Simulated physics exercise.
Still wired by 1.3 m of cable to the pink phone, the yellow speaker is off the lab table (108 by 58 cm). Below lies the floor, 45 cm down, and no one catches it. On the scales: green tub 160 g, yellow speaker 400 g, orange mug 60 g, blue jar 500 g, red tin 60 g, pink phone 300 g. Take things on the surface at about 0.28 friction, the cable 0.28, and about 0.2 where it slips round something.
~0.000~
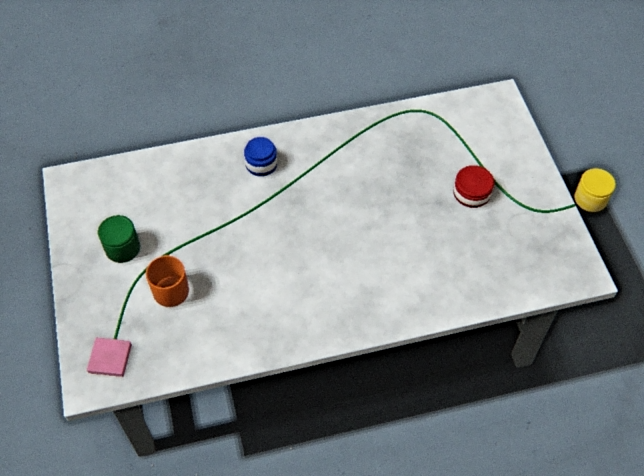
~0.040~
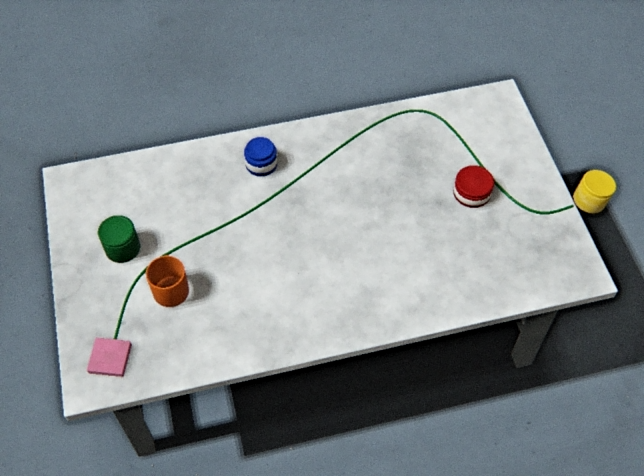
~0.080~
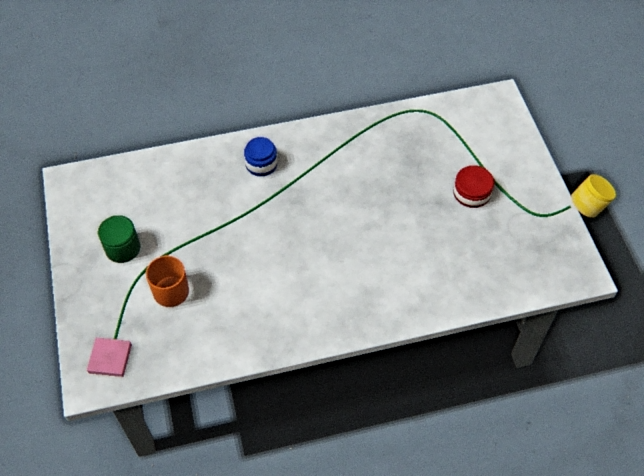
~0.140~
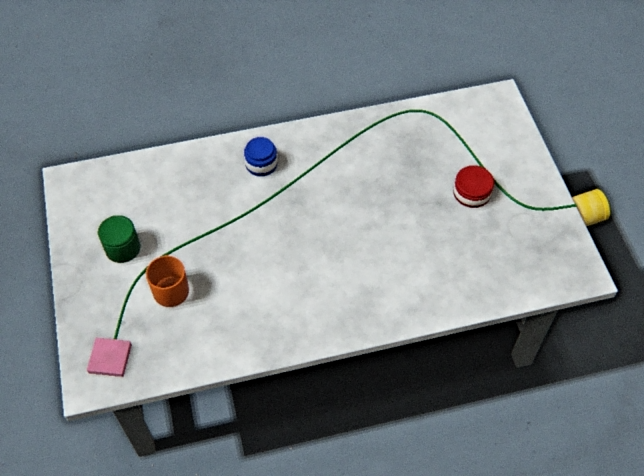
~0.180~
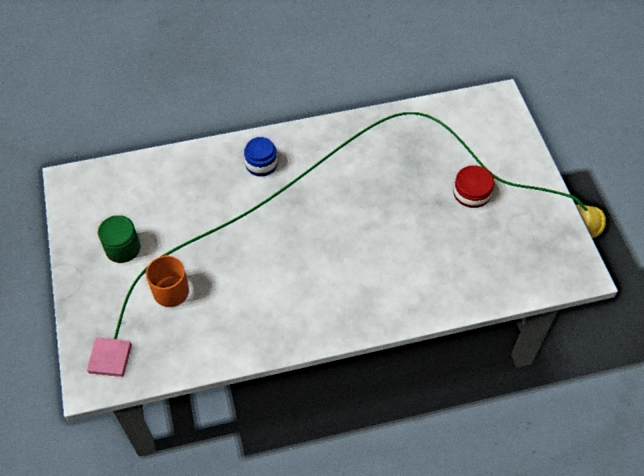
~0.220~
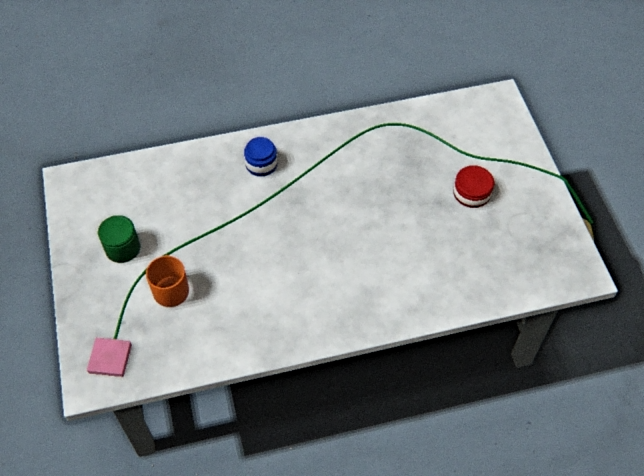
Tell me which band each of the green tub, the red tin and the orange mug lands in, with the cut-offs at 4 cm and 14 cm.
One by one: The green tub stays short of the middle range; the red tin goes past the middle range; the orange mug goes past the middle range.
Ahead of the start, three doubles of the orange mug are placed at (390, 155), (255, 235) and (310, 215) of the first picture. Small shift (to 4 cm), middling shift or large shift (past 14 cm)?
Big, big, then big.
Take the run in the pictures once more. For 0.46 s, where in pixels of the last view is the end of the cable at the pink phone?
Close to (156, 328) in the last picture.
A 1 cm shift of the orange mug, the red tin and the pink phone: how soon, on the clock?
Orange mug 0.32 s, red tin 0.32 s, pink phone 0.36 s.
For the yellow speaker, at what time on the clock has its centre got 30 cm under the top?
Roughly 0.30 s.
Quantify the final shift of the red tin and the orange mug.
Red tin off the top, orange mug over the edge.
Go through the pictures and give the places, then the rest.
In the first frame, green tub (116, 230); red tin (475, 180); orange mug (165, 272); cable runs through (517, 202) (445, 122) (343, 145) (246, 214) (140, 277).
In the second frame, yellow speaker (598, 183); cable runs through (516, 202) (343, 145) (140, 277).
In the third frame, yellow speaker (593, 196); cable runs through (516, 202) (343, 145) (140, 277).
In the fourth frame, yellow speaker (589, 209); cable runs through (517, 202) (343, 145) (140, 277).
In the fifth frame, yellow speaker (584, 221); cable runs through (535, 188) (343, 145) (140, 277).
In the sixth frame, green tub (116, 230); red tin (475, 180); orange mug (165, 272); cable runs through (565, 181) (452, 146) (344, 145) (247, 213) (141, 277).
After 0.5 s, the cable's tail end at (156, 328); orange mug on its side, 26 cm off its start, red tin 19 cm off its start, pink phone 7 cm off its start.
After 0.7 s, the cable's tail end at (169, 323); orange mug over the edge, red tin over the edge, pink phone 10 cm off its start.
After 1.0 s, the cable's tail end at (169, 323); orange mug over the edge, red tin over the edge, pink phone 10 cm off its start at (148, 320).
After 1.2 s, the cable's tail end at (169, 323); orange mug over the edge, red tin over the edge, pink phone 10 cm off its start.
After 2.4 s, the cable's tail end at (169, 323); orange mug over the edge, red tin over the edge, green tub 0 cm off its start at (116, 230), pink phone 10 cm off its start at (148, 320).
